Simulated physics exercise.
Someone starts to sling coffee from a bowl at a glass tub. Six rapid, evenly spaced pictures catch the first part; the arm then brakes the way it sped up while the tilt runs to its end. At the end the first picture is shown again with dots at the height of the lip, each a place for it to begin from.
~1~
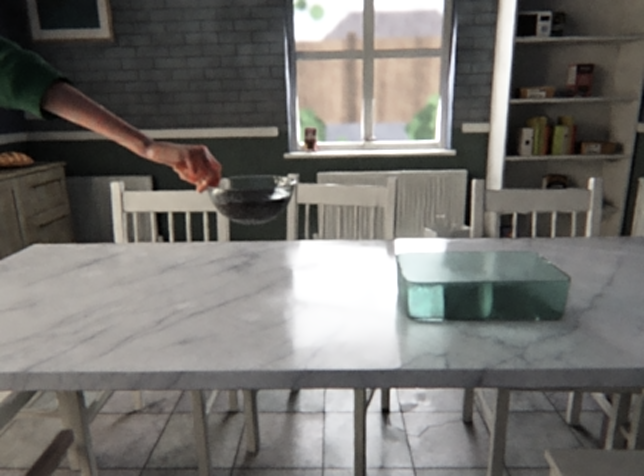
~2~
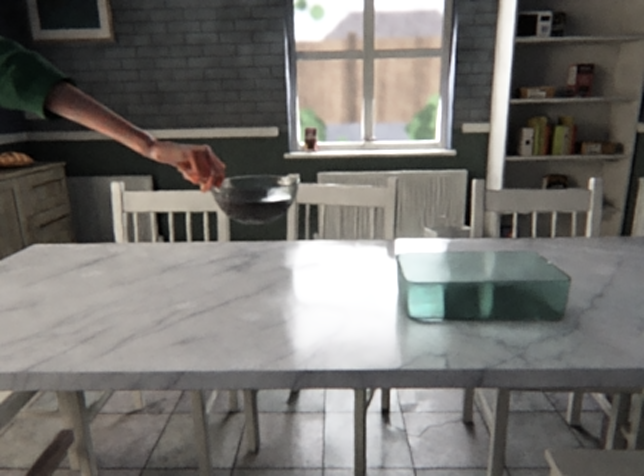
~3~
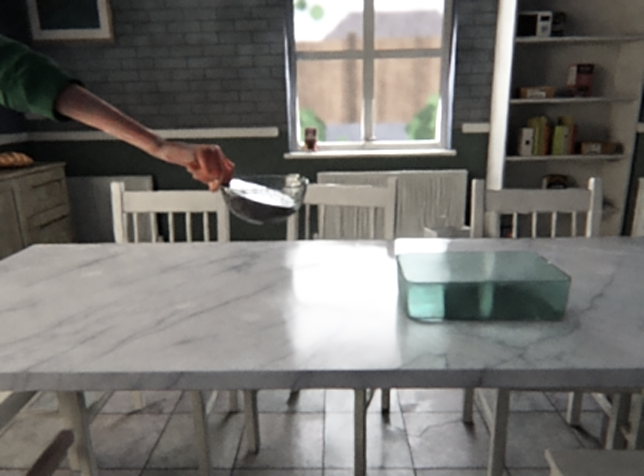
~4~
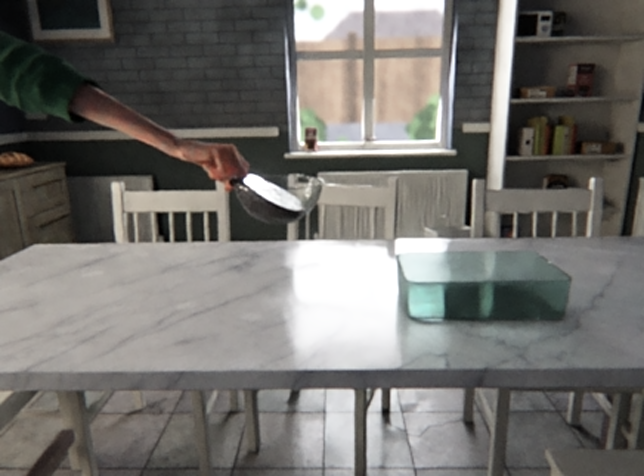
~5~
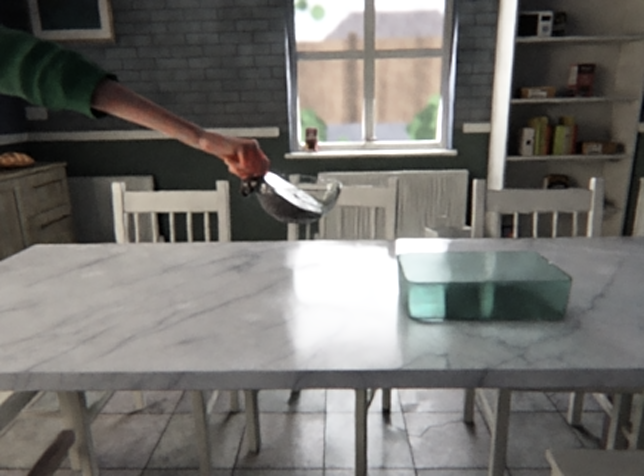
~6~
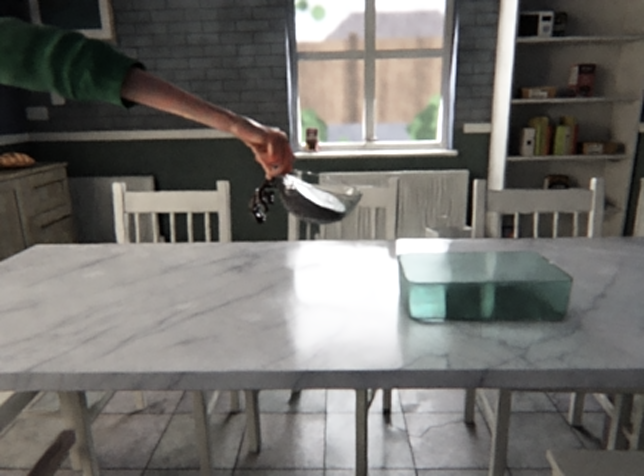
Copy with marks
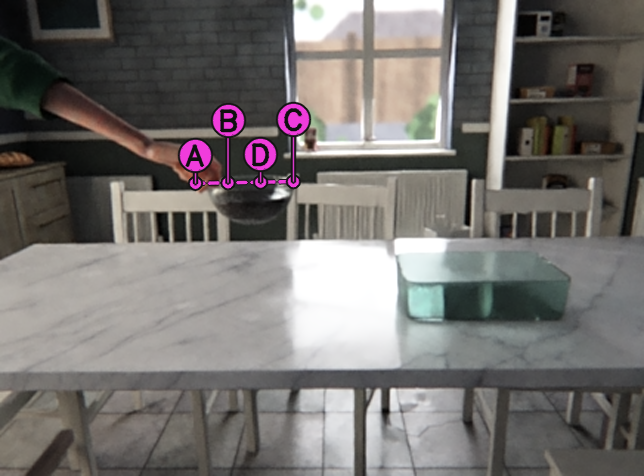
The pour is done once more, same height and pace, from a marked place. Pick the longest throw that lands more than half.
D is the one.
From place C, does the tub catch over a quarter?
Yes.
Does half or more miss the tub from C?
No.
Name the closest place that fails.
B it is.
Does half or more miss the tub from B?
Yes.
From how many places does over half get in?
Two of them.
On the marked copy, A at (195, 183); B at (228, 182); C at (293, 181); D at (260, 182).
With A, about 3 % lands in the tub, 95 % falls short.
With B, about 36 % lands in the tub, 59 % falls short and 5 % goes beside or beyond.
With C, about 75 % lands in the tub, 12 % falls short and 13 % goes beside or beyond.
With D, about 66 % lands in the tub, 26 % falls short and 8 % goes beside or beyond.
